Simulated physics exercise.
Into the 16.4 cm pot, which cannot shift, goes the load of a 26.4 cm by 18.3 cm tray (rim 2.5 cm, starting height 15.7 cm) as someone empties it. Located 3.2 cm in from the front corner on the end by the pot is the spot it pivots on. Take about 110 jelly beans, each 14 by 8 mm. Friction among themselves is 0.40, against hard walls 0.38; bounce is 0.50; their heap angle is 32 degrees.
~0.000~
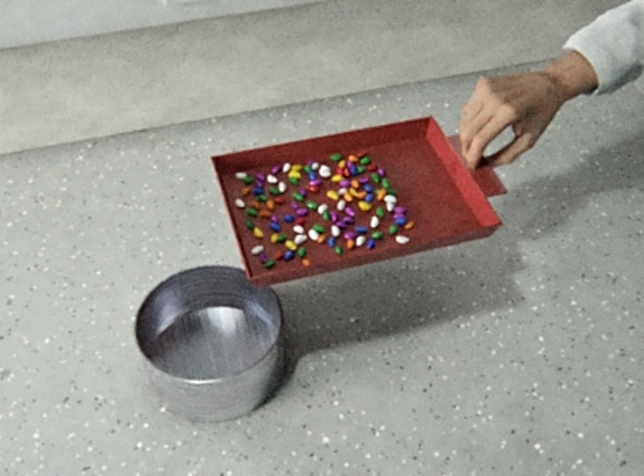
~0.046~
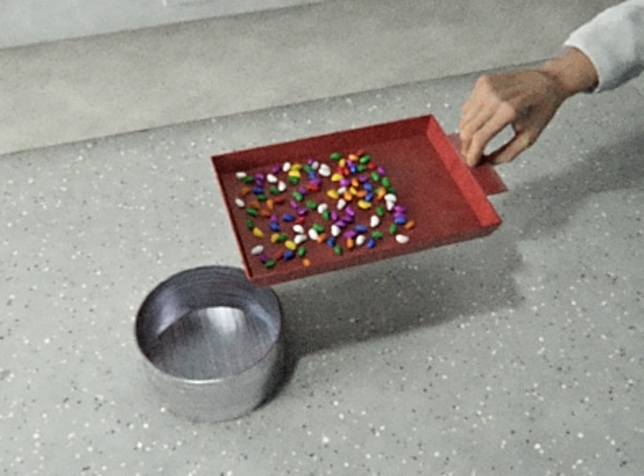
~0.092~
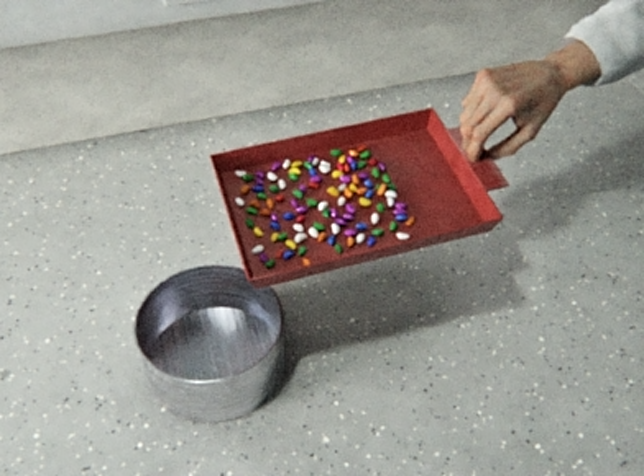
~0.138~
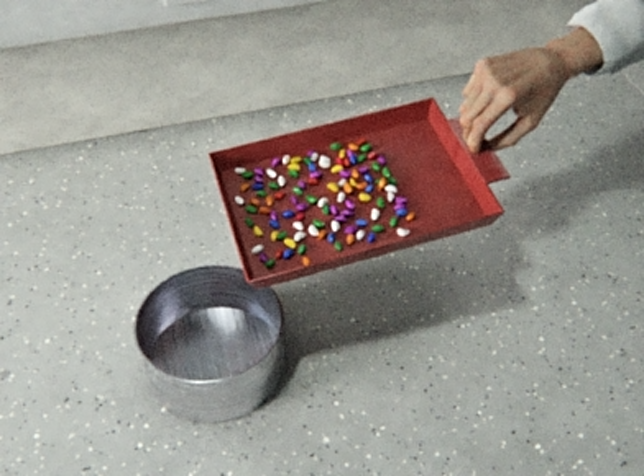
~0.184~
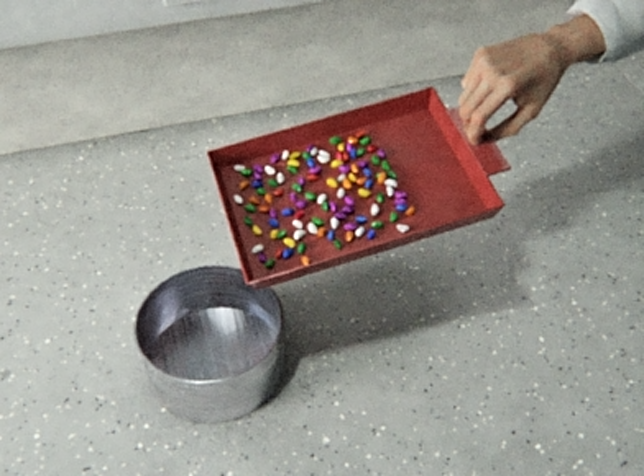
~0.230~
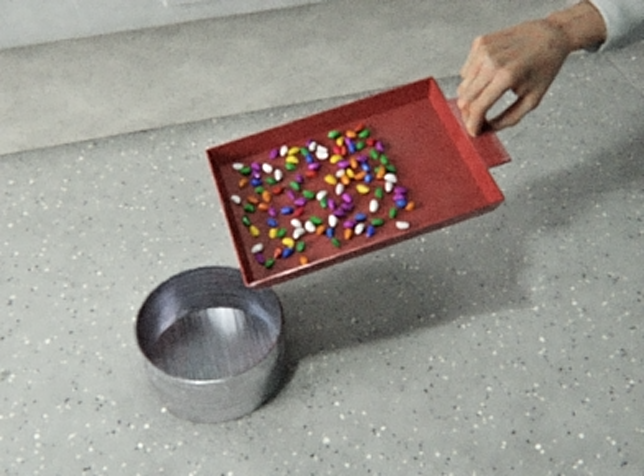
In the video, a hand holds a red tray scattered with colorful jelly beans above and beside a round metal pot on a speckled gray surface, then gradually raises the handle end, tilting the tray slightly toward the left.
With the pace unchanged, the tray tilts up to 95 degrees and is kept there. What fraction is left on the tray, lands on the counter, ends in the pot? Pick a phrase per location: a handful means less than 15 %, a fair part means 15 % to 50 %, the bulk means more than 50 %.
Tray: A handful, counter: A handful, pot: The bulk.
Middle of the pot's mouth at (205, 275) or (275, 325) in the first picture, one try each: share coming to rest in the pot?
5 and 95 %.
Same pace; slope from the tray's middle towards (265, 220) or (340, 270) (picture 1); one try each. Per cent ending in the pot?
Approximately 65 percent, then 45 percent.
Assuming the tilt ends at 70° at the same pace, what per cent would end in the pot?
In that case it comes to about 45 in a hundred.
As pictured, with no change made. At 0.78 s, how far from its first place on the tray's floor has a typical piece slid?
By then it sits near 8 cm from where it began.
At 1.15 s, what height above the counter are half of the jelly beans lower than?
Roughly 18 centimetres.
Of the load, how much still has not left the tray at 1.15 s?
Estimate: Near 85 in a hundred.
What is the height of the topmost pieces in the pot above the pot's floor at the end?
Measured height: Approx. 2.5 cm.
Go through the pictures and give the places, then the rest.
In the first frame, tray tilt 0 degrees, front corners at (255, 272) and (493, 220); middle of the pieces at (323, 208); pot at (208, 319).
In the second frame, tray tilt 1 degrees, front corners at (255, 272) and (493, 219); middle of the pieces at (323, 208).
In the third frame, tray tilt 3 degrees, front corners at (254, 273) and (493, 215); middle of the pieces at (323, 205).
In the fourth frame, tray tilt 6 degrees, front corners at (254, 274) and (494, 208), lowest corner left front; middle of the pieces at (323, 202).
In the fifth frame, tray tilt 9 degrees, front corners at (253, 276) and (495, 202), lowest corner left front; middle of the pieces at (323, 198).
In the sixth frame, tray tilt 12 degrees, front corners at (252, 277) and (495, 196), lowest corner left front; middle of the pieces at (322, 195); pot at (209, 320). The tray's pace is about 70 degrees a second.
Then, at 0.78 s, tilt 51 degrees; the tray holds 100 %, the pot 0 %.
After 1.15 s, tilt 77 degrees; the tray holds 85 %, the pot 15 %.
After 1.61 s, tilt 95 degrees; the tray holds 0 %, the pot 95 %.
In the end, at 2.3 s, tray 0 %, counter 0 %, pot 100 %.
